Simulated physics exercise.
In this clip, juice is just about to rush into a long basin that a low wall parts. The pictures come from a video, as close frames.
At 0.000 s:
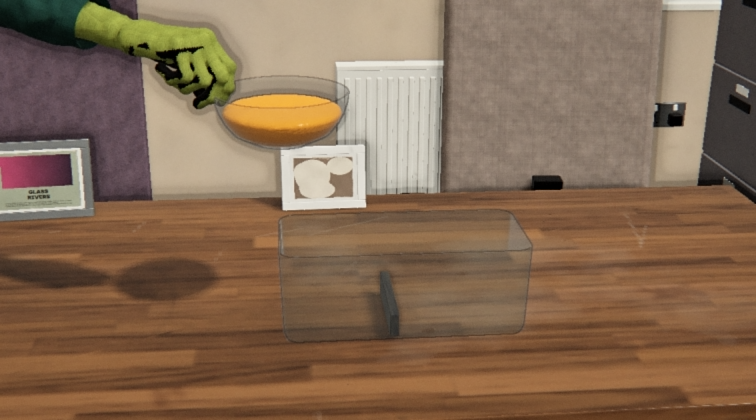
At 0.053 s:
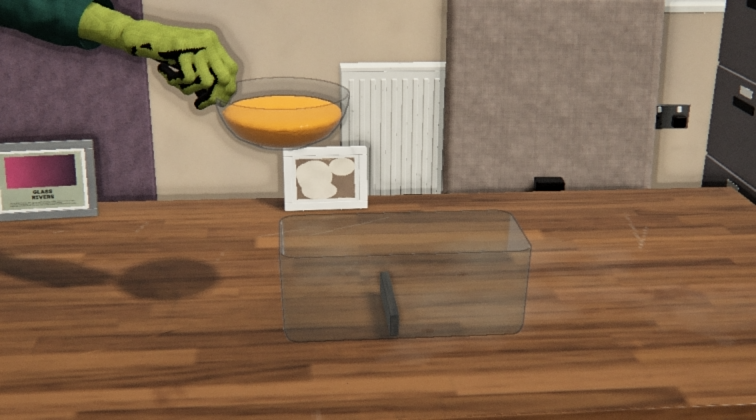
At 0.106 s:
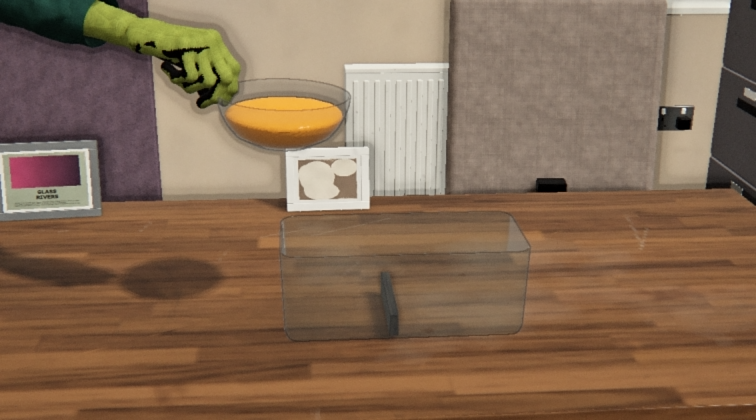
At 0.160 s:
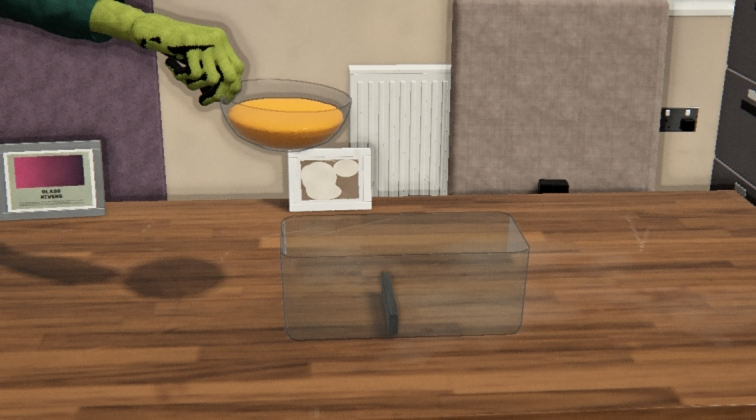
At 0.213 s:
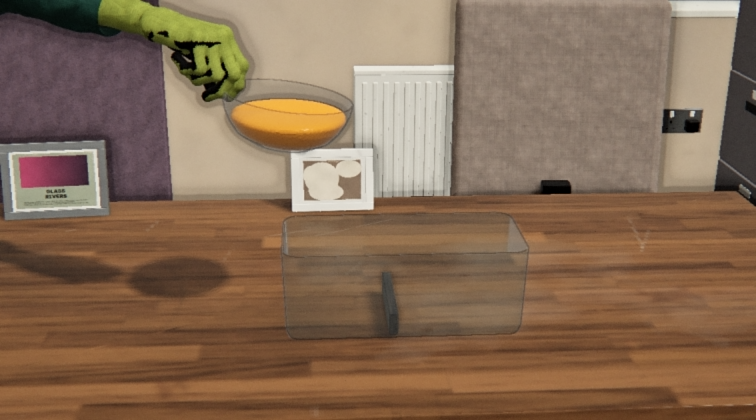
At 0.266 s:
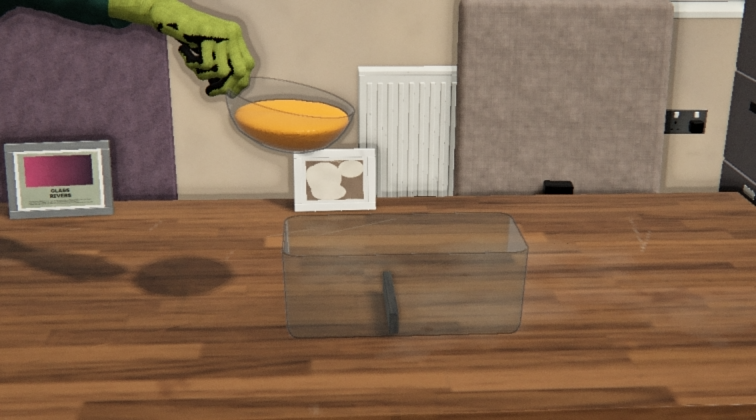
To begin with, a green-gloved hand holds a clear bowl of orange juice almost level, above and to the left of a long, empty see-through basin with a low dark wall inside. The hand then gradually tilts the bowl slightly to the right, while the juice stays inside and the background drifts slightly rightward.
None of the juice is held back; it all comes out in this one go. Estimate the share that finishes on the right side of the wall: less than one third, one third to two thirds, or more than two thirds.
The right side ends up with one third to two thirds.
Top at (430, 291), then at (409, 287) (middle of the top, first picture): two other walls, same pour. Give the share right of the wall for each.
About 10 per cent, then about 15 per cent.
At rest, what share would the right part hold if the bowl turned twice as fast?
I'd say roughly 40 in every hundred ends up there.
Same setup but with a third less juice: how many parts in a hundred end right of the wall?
Roughly 30 %.
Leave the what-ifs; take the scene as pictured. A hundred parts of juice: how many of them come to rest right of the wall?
Some 55 per cent.
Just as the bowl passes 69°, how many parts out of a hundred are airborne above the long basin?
About 40 per cent.
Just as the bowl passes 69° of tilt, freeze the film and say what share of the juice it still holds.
I'd put it at some 35 in a hundred.
A moment on, the bowl is tipped part way and 34 per cent is still to pour, 6 is left of the wall and 19 right of it.
Next, the bowl is tipped right over and 0 per cent is still to pour, 43 is left of the wall and 53 right of it.
Then the bowl is tipped right over and 0 per cent is still to pour, 45 is left of the wall and 54 right of it.
Later the bowl is tipped right over and 0 per cent is still to pour, 45 is left of the wall and 55 right of it.
At rest 45 per cent lies left of the wall, 54 right of it and 1 outside.
